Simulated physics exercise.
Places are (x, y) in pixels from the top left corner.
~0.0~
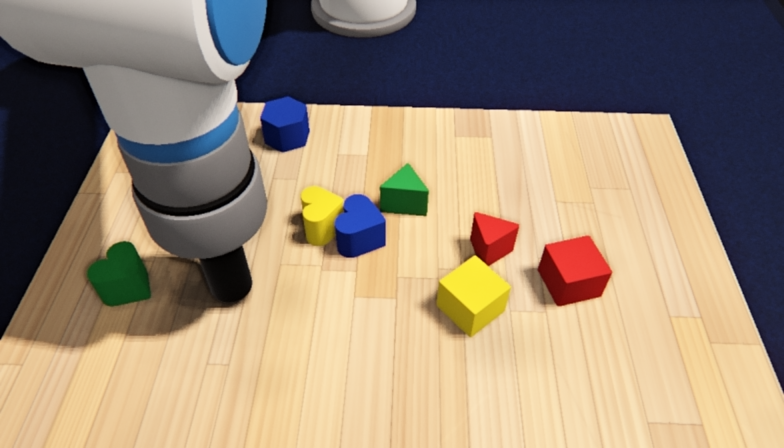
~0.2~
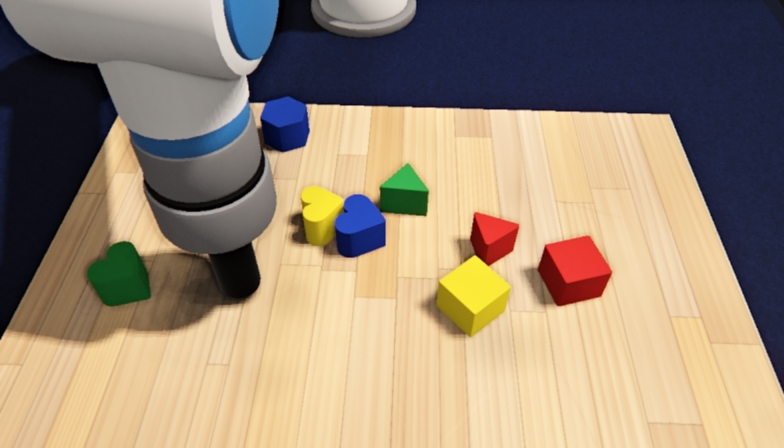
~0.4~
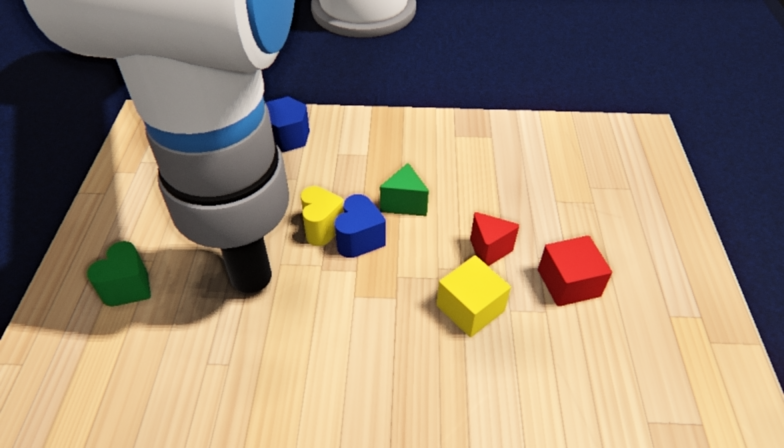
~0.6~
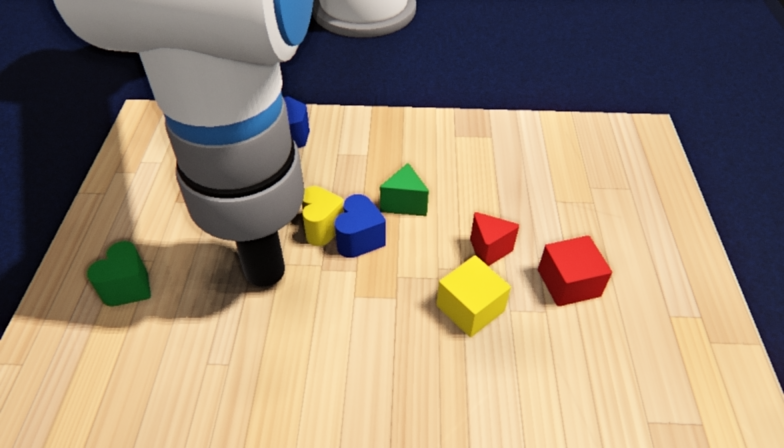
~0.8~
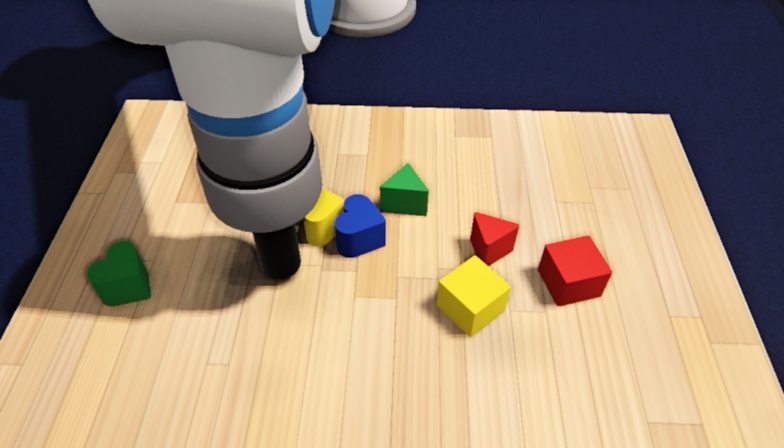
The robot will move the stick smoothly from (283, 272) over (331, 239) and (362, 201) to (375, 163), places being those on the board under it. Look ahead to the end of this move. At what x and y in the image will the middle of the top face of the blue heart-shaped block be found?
I think it will end close to (382, 206).
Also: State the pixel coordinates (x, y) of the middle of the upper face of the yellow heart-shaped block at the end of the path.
My best guess is (336, 155).
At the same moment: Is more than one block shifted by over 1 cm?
Short answer: Yes.
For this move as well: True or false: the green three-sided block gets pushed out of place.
Answer: False.
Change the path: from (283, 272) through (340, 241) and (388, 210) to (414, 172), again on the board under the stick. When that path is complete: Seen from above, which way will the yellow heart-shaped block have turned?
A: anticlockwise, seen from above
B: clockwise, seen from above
The correct letter is A.
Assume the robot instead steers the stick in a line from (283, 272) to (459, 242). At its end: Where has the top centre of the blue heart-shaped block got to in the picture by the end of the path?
I'd place it at (399, 195), taking the centre of its top.
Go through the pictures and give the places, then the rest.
The first picture shows stick tip (233, 287); block tops, yellow heart-shaped block (319, 202); blue heart-shaped block (359, 214); green three-sided block (406, 179).
The second picture shows stick (241, 284); blocks unchanged.
The third picture shows stick (252, 279); blocks unchanged.
The fourth picture shows stick (266, 272); blocks unchanged.
The fifth picture shows stick (282, 265); yellow heart-shaped block (319, 202); blue heart-shaped block (359, 214); green three-sided block (406, 179).
The first path, step by step. One third of the way, stick (331, 232); yellow heart-shaped block (331, 182), turned 40° anticlockwise; blue heart-shaped block (372, 210).
Two thirds of the way, stick (362, 194); yellow heart-shaped block (336, 161); blue heart-shaped block (382, 206), turned 15° clockwise.
At the end, stick (375, 156); yellow heart-shaped block (336, 155), turned 165° anticlockwise; blue heart-shaped block (382, 206), turned 15° clockwise; green three-sided block in place.
